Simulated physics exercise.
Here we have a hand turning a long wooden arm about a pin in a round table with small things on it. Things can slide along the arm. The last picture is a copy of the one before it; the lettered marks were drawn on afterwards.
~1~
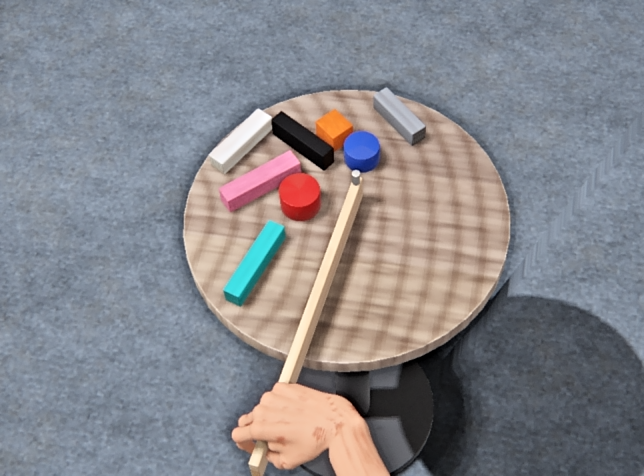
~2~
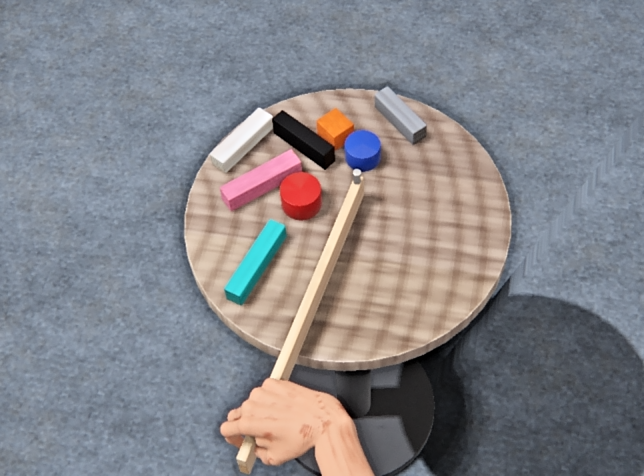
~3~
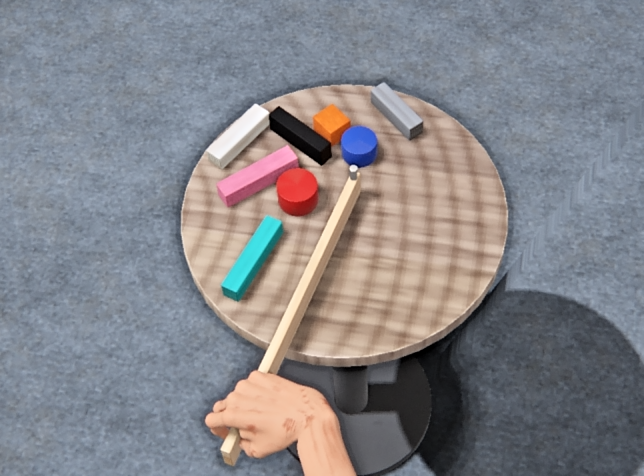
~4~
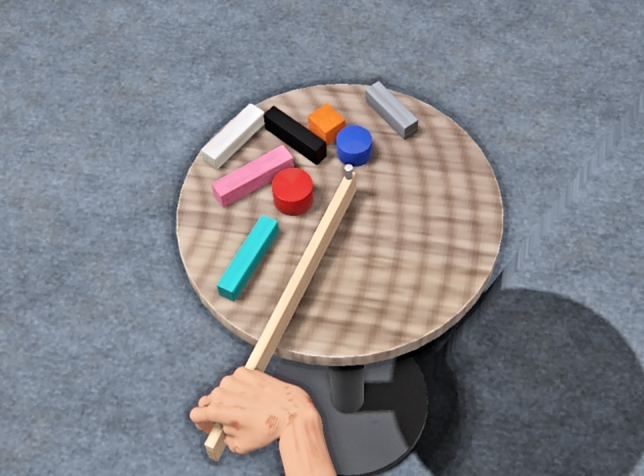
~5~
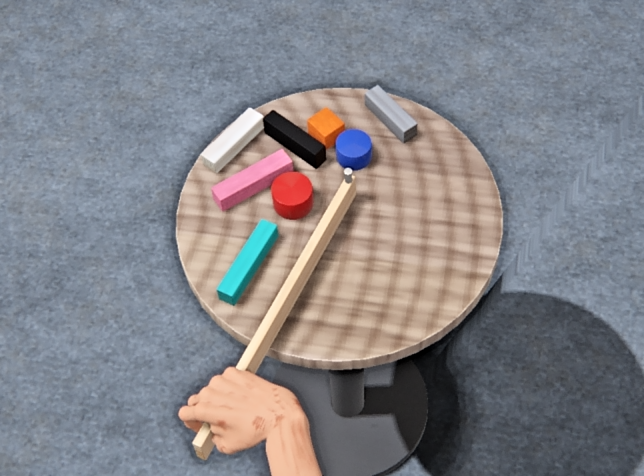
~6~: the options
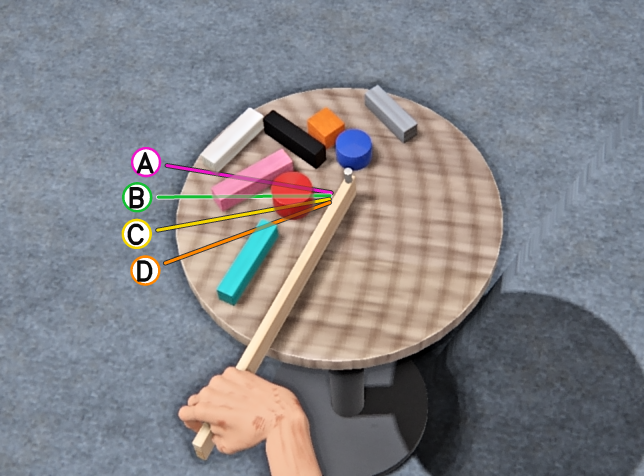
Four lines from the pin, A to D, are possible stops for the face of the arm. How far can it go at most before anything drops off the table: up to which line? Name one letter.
It can go as far as A.
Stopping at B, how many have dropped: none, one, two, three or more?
By then, none.
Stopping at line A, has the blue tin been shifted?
By then, no.
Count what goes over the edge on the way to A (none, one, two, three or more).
In all, none.
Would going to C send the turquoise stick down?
By then, no.
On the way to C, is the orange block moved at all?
No.
On the marked copy, A at (248, 179); B at (244, 196); C at (244, 215); D at (249, 232).
With A. Early on, arm (262, 234); turquoise stick (237, 250); white stick (233, 140).
Further on, arm (244, 194); turquoise stick (222, 199); pink bar (251, 170).
At the end, arm (248, 164); white stick (228, 126); turquoise stick (225, 163); nothing has fallen.
As for the rest, B is safe but short; C is safe but short; D is safe but short.
